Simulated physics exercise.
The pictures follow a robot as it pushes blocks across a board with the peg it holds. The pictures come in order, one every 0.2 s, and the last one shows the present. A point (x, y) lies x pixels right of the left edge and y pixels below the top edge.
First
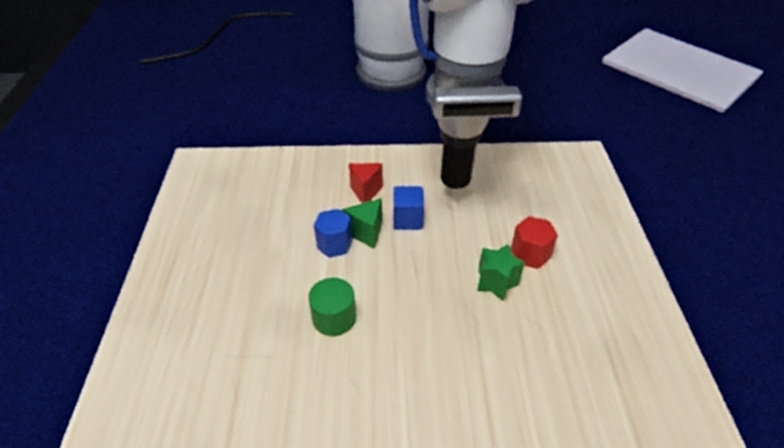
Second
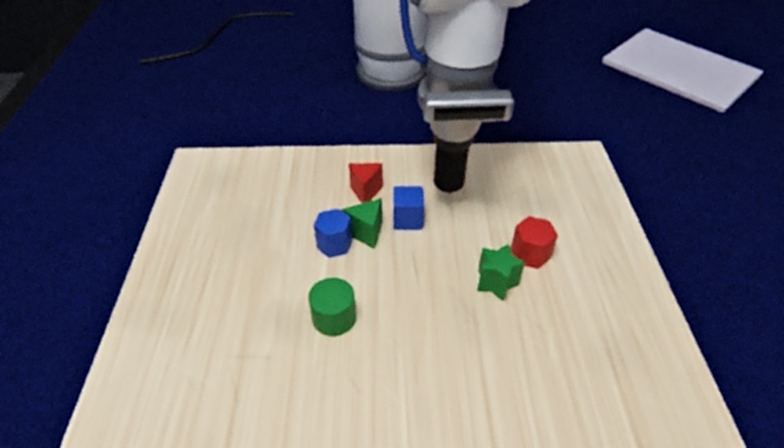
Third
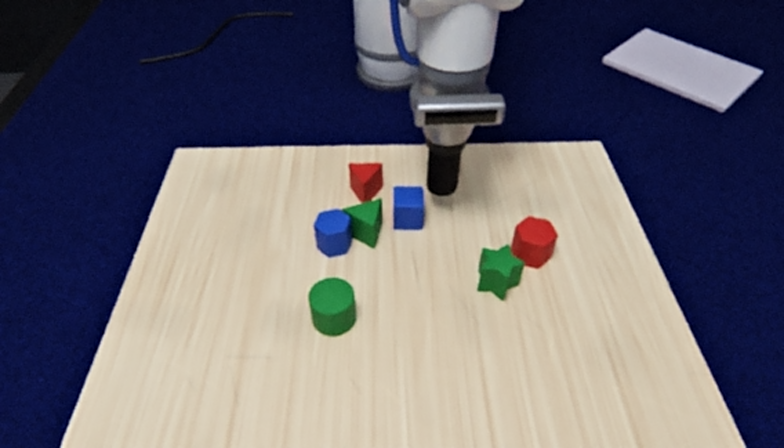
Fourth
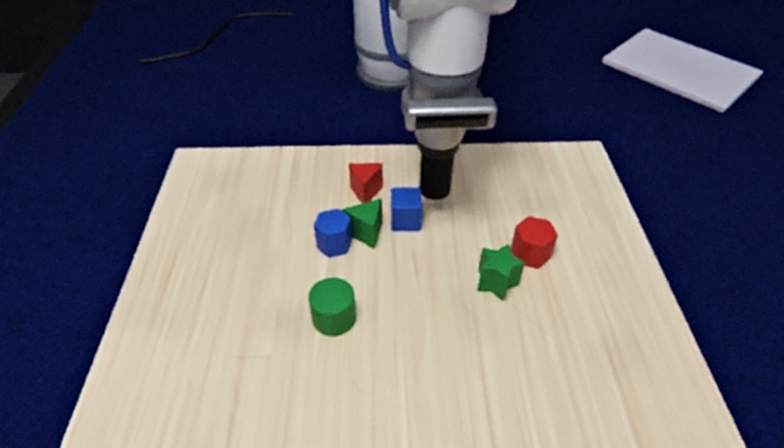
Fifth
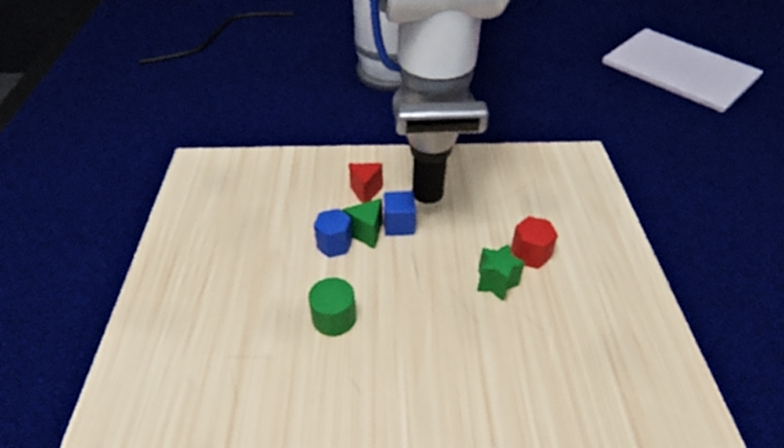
A robot arm with a black peg moved slowly left across the top of a wooden board, then nudged the blue cube slightly left toward the green triangular block, while the other blocks stayed still.
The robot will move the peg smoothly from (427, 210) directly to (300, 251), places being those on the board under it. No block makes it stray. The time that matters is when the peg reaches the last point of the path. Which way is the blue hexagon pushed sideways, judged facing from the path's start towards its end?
The blue hexagon goes left.
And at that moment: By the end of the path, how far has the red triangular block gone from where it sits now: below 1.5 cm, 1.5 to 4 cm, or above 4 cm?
It ends within 1.5 cm of its spot.
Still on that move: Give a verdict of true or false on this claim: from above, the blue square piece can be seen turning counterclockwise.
This is true.
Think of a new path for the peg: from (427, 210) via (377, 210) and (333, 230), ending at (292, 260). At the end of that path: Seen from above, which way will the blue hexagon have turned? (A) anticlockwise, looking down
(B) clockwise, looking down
A.
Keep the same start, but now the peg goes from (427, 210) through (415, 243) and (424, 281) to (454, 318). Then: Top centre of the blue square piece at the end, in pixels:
I'd say the blue square piece ends with its top centre at (378, 224).
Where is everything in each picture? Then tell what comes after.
In the first picture, peg's lower end at (455, 180); blue hexagon at (332, 221); red triangular block at (365, 170); green triangular block at (366, 210); blue square piece at (409, 195).
In the second picture, peg at (449, 184); blocks still.
In the third picture, peg at (442, 187); blocks still.
In the fourth picture, peg at (435, 191); blue square piece at (406, 197).
In the fifth picture, peg at (428, 194); blue hexagon at (332, 221); red triangular block at (365, 170); green triangular block at (366, 210); blue square piece at (399, 201).
On the path given first. One third of the way, peg at (386, 207); blue hexagon at (301, 234), turned 40° anticlockwise; green triangular block at (324, 215); blue square piece at (354, 214).
Two thirds of the way, peg at (342, 221); blue hexagon at (273, 246), turned 105° anticlockwise; green triangular block at (279, 219); blue square piece at (307, 228).
At the end, peg at (297, 235); blue hexagon at (235, 268), turned 85° anticlockwise; red triangular block still; green triangular block at (248, 227), turned 25° clockwise; blue square piece at (268, 247), turned 30° anticlockwise.
